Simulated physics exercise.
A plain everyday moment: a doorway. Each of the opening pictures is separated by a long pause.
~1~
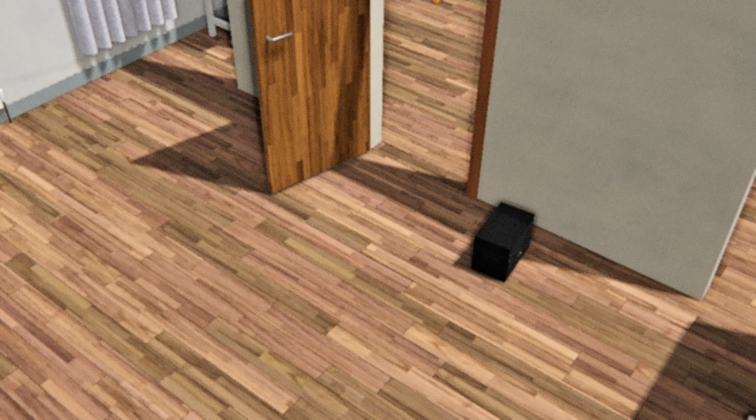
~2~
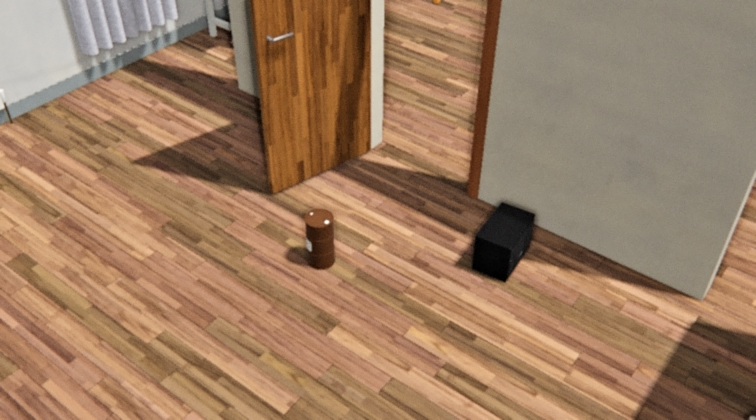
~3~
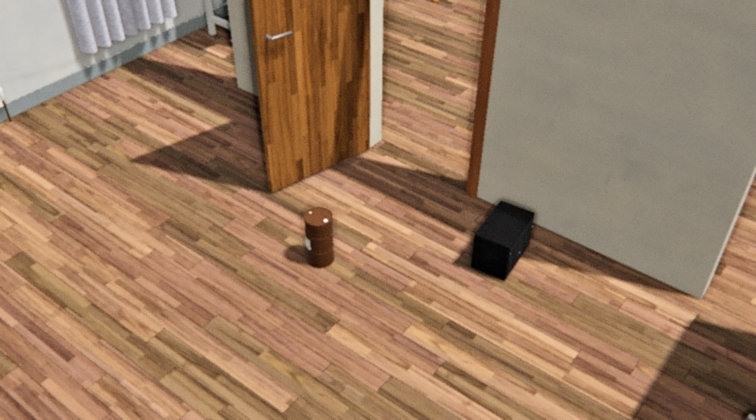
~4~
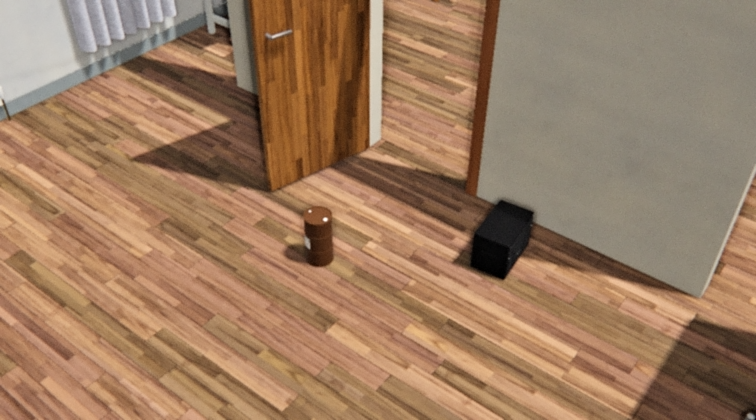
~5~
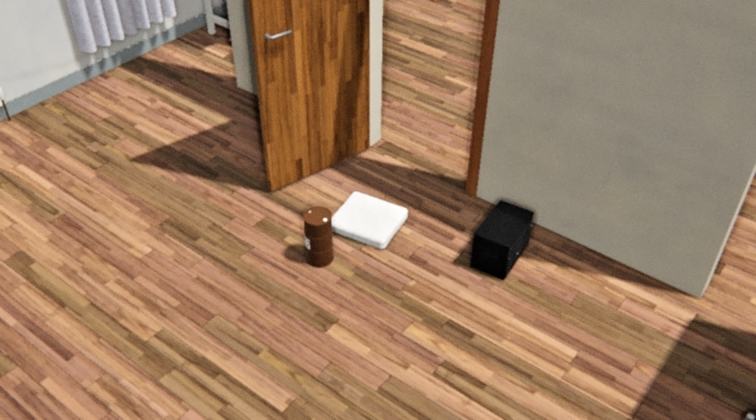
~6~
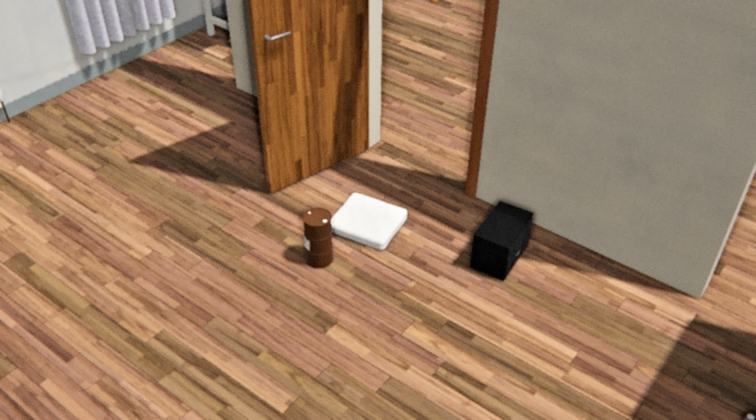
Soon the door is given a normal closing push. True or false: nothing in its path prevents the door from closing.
True.
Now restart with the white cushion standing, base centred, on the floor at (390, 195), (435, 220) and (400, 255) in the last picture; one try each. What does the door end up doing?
Case 1: Door stays partly open. Case 2: Door ends up flush. Case 3: Door ends up flush.
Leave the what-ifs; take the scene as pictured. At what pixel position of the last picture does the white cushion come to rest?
Near (446, 233).
Then, 0.90 s past the last view, open by 76°.
Then, 1.40 s past the last view, open by 55°; white cushion displaced a little near (395, 224).
Then, 1.80 s past the last view, open by 40°; white cushion displaced about its own width near (425, 228).
Then, 2.30 s past the last view, open by 20°; white cushion displaced about its own width near (446, 232).
Finally, open by 0°; moved from the start, white cushion; the other 2 still in place. Final places as the last picture's camera would see them, white cushion near (446, 233).
